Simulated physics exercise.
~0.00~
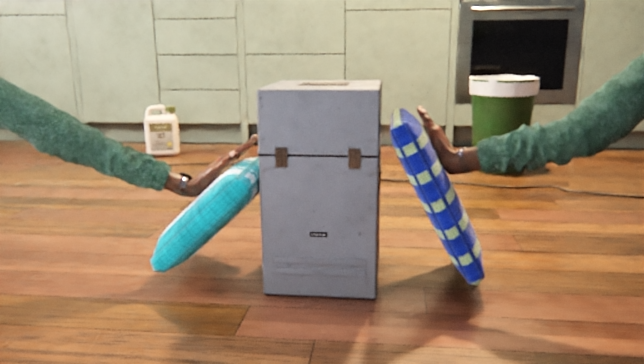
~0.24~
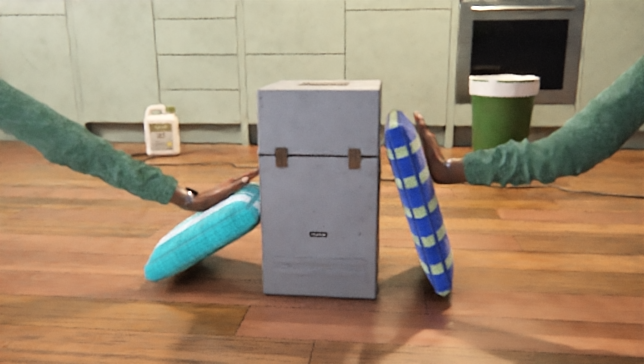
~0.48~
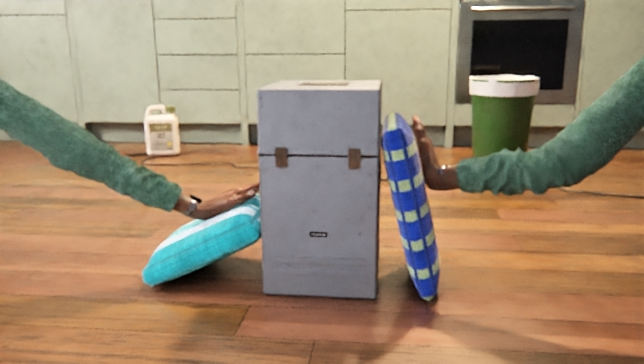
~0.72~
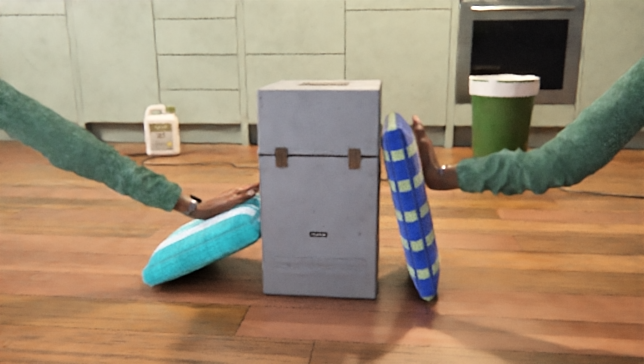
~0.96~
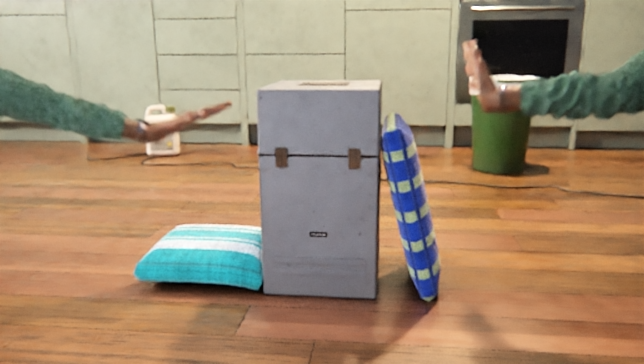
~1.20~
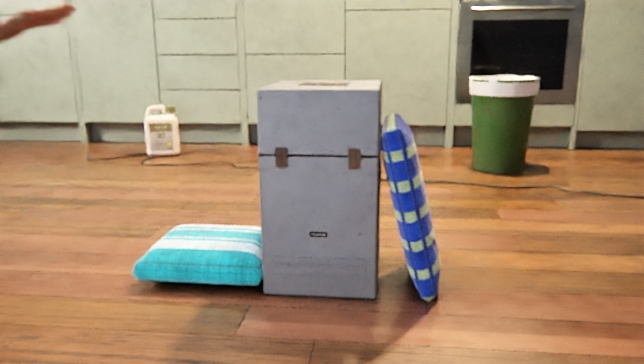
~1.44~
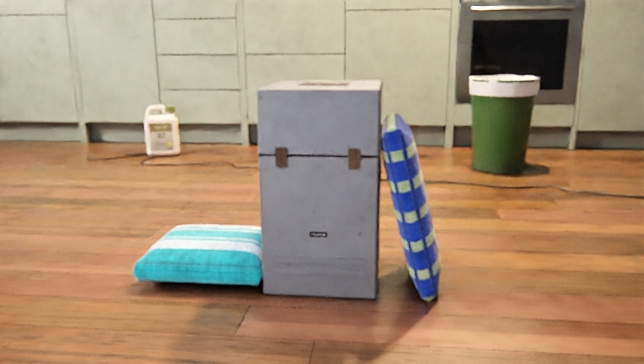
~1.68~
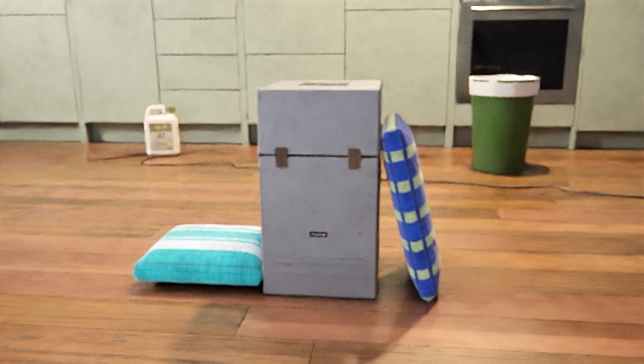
Two hands release cushions leaned against a grey box; the turquoise drops flat, the blue stays propped.
